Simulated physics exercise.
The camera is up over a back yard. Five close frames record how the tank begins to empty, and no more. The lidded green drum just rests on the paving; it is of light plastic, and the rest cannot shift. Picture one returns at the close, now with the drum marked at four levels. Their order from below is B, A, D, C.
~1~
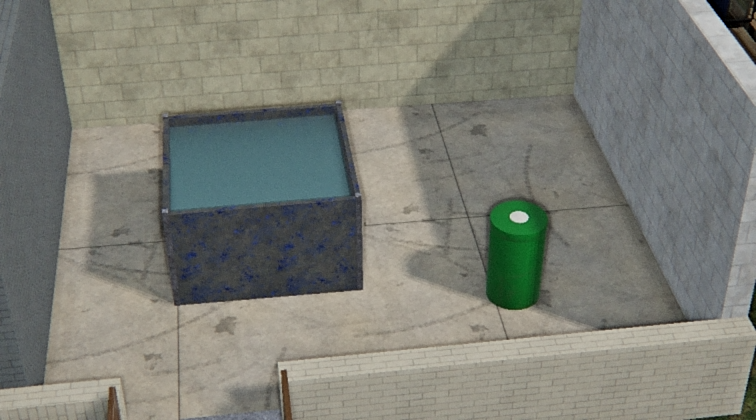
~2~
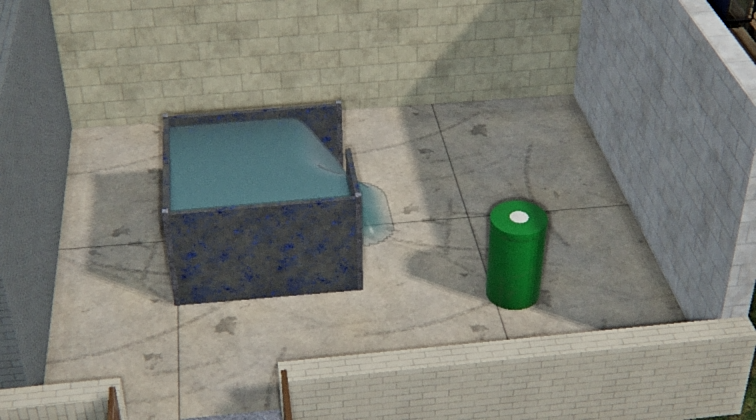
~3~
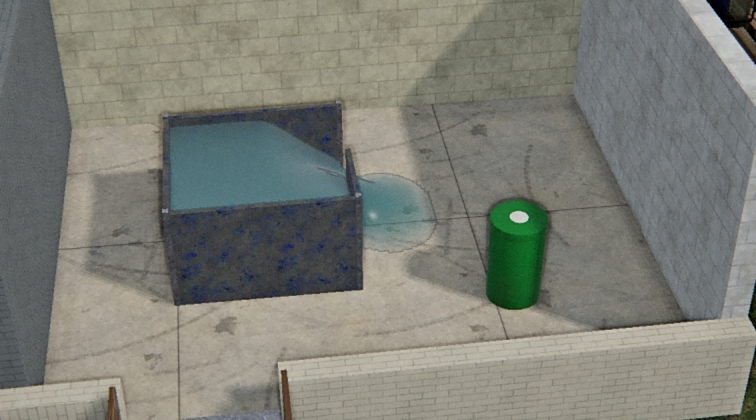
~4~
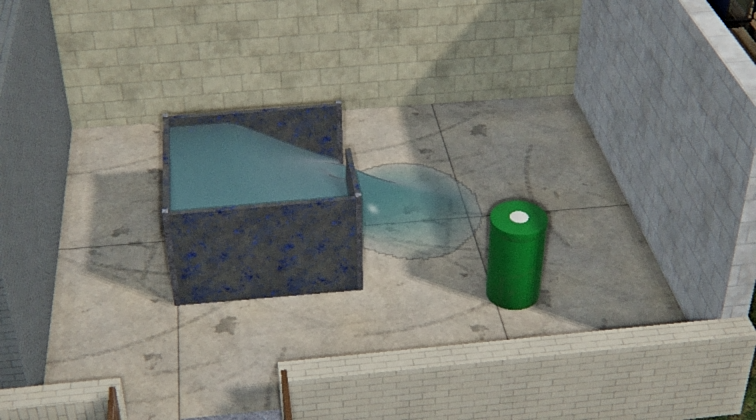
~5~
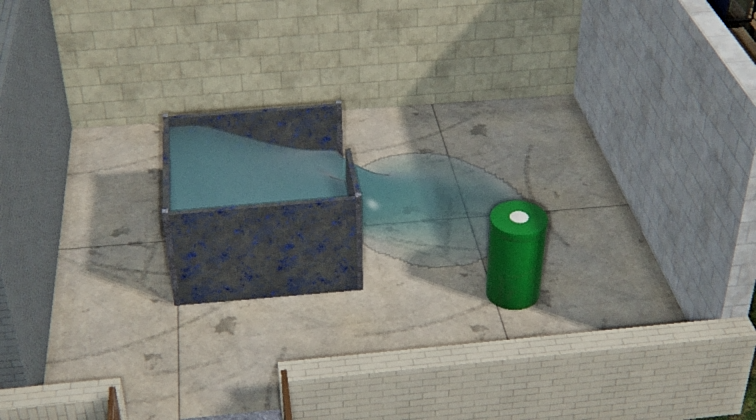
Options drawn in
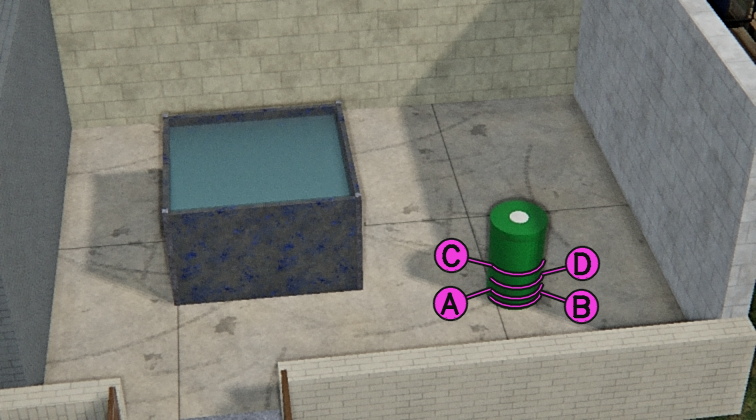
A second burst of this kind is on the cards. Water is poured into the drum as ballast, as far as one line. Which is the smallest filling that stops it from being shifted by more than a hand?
Level A just does it.
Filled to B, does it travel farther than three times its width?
No, less.
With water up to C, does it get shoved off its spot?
No, that is safe.
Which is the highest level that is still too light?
It is B.
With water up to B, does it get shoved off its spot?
Yes, it does.
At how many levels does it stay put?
Three of them.
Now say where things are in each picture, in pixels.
In the first frame, lid of the green drum at (518, 217); tank full, its middle at (258, 162); open gate at (200, 374).
In the second frame, 2 % of the ground wet, in view closest to the drum at (385, 227).
In the third frame, 4 % of the ground wet, in view closest to the drum at (425, 231).
In the fourth frame, 7 % of the ground wet, in view closest to the drum at (453, 240).
In the fifth frame, lid of the green drum at (518, 217); 11 % of the ground wet, in view closest to the drum at (465, 256).
On the marked copy, A at (520, 298); B at (519, 306); C at (522, 274); D at (521, 287); from the bottom up B, A, D, C.
If A is chosen, it does not move.
If B is chosen, it is pushed about twice its own width away.
If C is chosen, it does not move.
If D is chosen, it does not move.
